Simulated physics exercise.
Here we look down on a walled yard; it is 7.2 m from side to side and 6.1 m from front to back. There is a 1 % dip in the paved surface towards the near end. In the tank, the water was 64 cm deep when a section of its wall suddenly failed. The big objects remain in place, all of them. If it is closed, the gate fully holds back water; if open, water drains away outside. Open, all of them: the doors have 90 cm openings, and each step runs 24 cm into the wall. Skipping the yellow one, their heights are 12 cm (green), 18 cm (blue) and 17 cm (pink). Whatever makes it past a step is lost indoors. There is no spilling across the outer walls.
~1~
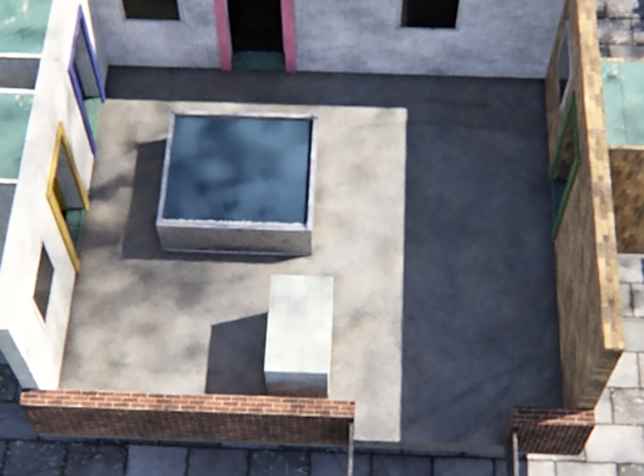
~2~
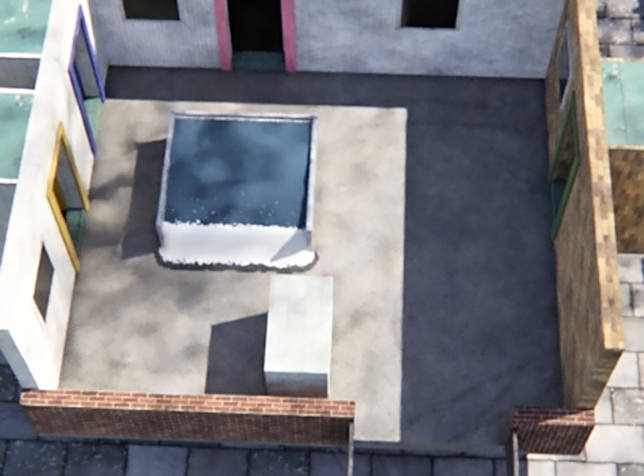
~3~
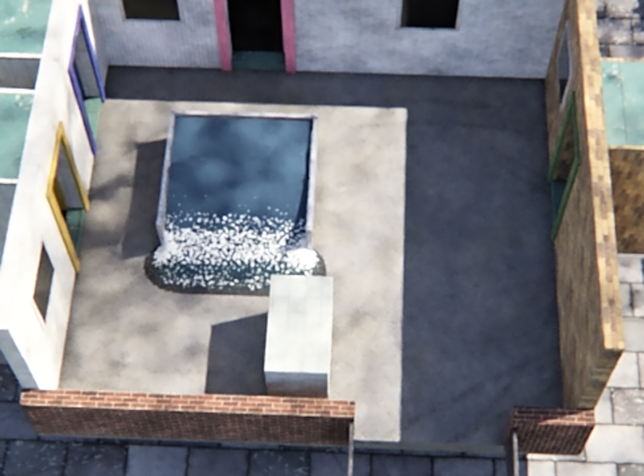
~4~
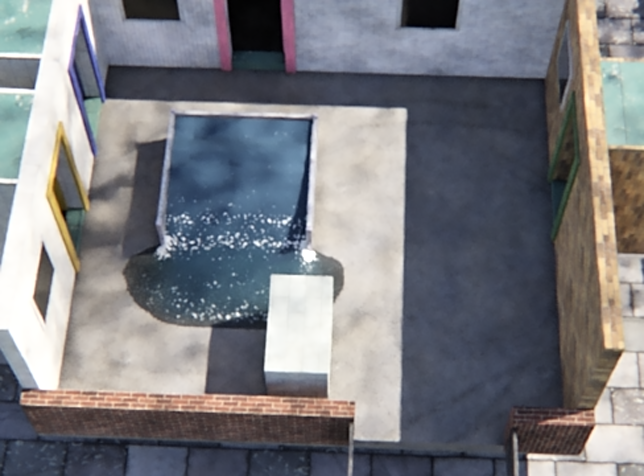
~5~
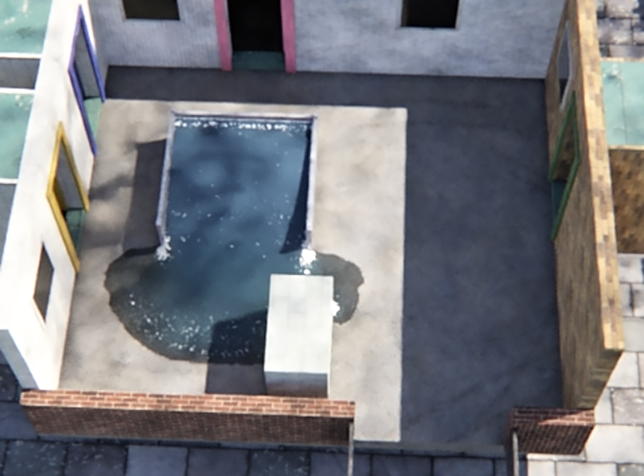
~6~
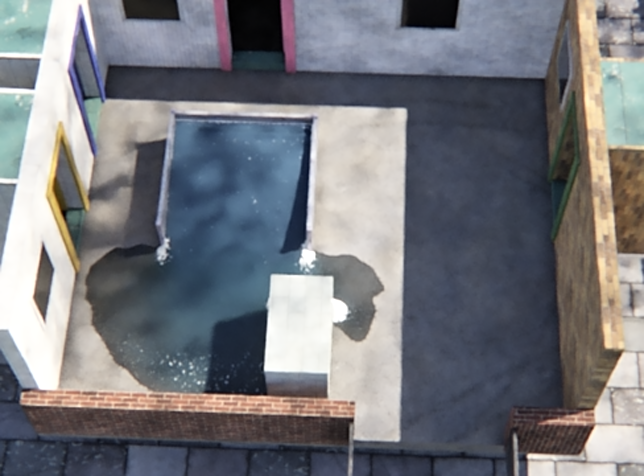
Walled yard from above, water bursting through the near side of a raised tank and spreading across pale paving around a block.
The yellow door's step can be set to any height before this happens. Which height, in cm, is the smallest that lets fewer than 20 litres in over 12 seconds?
The smallest is roughly 6.5 cm.
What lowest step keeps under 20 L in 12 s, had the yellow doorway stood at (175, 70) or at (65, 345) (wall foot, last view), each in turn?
Roughly 16 cm, then roughly 23 cm.
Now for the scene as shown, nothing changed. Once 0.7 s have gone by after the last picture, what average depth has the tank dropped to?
I'd put it at some 30 centimetres on average.
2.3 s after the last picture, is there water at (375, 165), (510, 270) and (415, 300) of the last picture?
So the three spots come out spared, swamped, swamped, in that order.
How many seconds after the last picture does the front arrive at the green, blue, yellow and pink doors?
Green at 2.4 seconds, blue at 3.0 seconds, yellow at 2.2 seconds, pink at 4.5 seconds.
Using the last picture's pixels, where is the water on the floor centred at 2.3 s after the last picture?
I'd put it close to (229, 317).
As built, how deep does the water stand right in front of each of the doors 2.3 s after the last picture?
At the green door the depth is 3 cm, at blue 0 cm, at yellow 6 cm and at pink 0 cm.
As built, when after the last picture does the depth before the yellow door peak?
2.8 s.
Then, 0.7 s after the last picture water covers 30 % of the floor, deepest (45 cm) near (208, 405); it has not reached the yellow door.
Then, 2.3 s after the last picture water covers 55 % of the floor, deepest (40 cm) near (55, 412); 6 cm at the yellow door, 0 litres in over its 13 cm step.
Then, 11.3 s after the last picture water covers 95 % of the floor, deepest (10 cm) near (547, 314); 6 cm at the yellow door, 0 litres in over its 13 cm step.
At the yellow door as built, the water peaked near 11 cm, 2.9 s after the last picture.
With a step of 5 cm, 38 litres would have come in within the 12 s; with 7 cm, 13 litres. So under 20 litres takes about 6.5 cm.
